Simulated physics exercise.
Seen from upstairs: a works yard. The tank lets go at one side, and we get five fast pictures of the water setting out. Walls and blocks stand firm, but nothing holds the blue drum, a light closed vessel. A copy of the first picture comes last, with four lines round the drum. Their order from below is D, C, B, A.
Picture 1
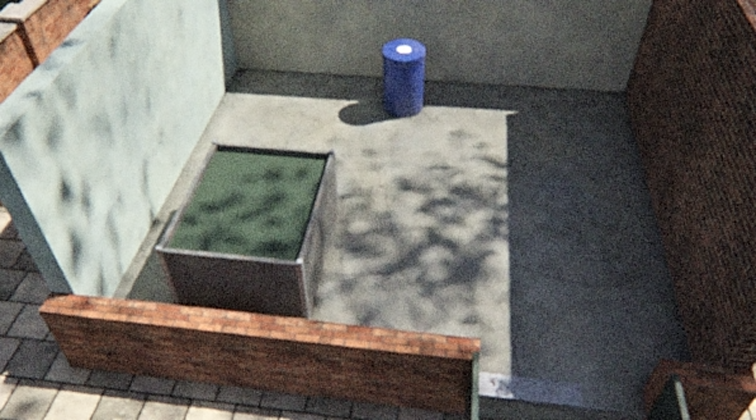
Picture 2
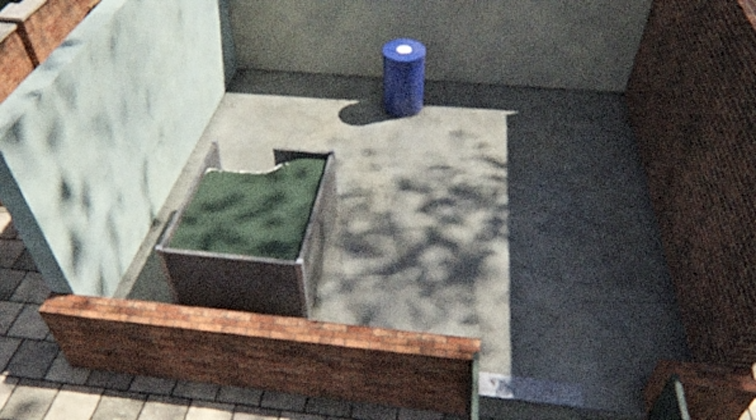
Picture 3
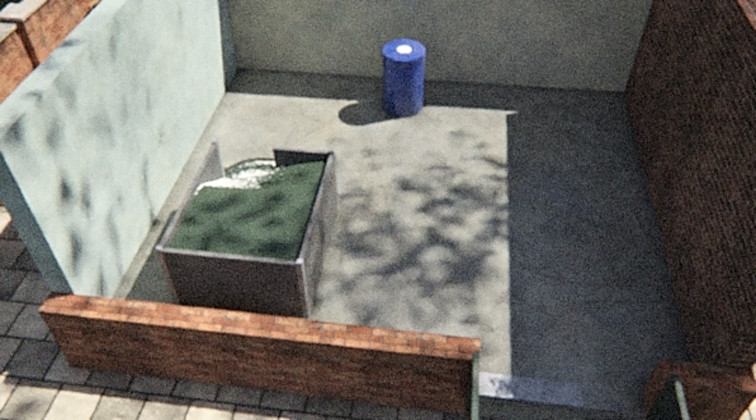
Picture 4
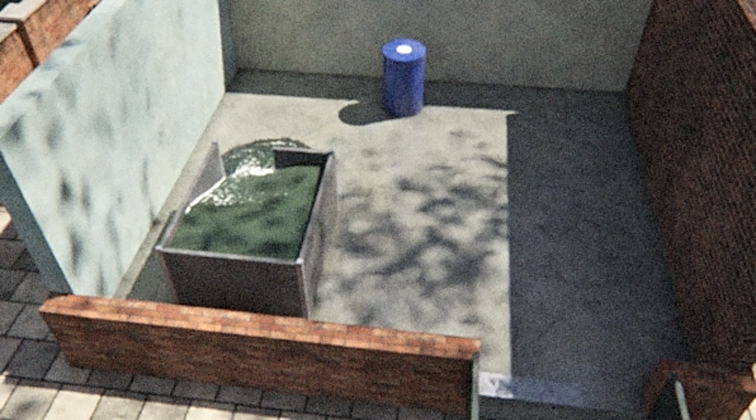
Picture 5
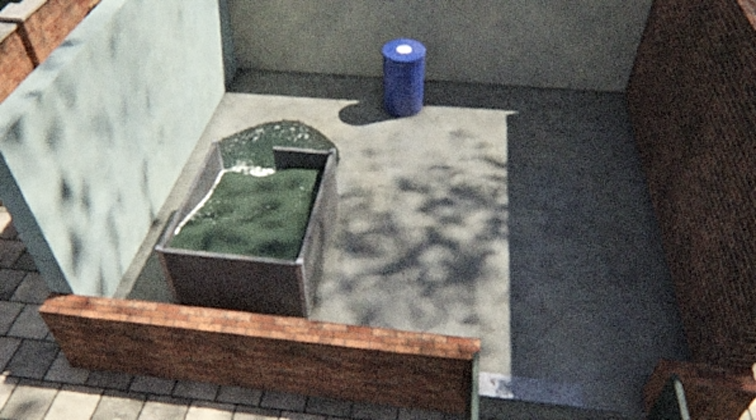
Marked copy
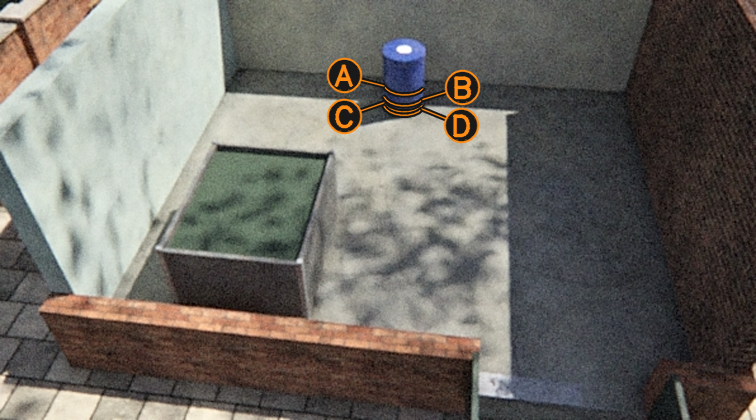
A tank of dark green water opens at its back and water spreads behind it.
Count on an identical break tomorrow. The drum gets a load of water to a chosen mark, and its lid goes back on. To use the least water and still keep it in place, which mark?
The limit is A.
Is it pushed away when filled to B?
Yes, it does.
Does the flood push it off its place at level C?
Yes.
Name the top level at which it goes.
B.
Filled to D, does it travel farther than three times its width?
Yes, it does.
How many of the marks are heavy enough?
One.
In orange, A at (401, 94); B at (401, 105); C at (401, 111); D at (401, 115); from the bottom up D, C, B, A.
With A, it does not move.
With B, it is pushed about half its own width away.
With C, it is pushed about twice its own width away.
With D, it is pushed about 6 times its own width away.
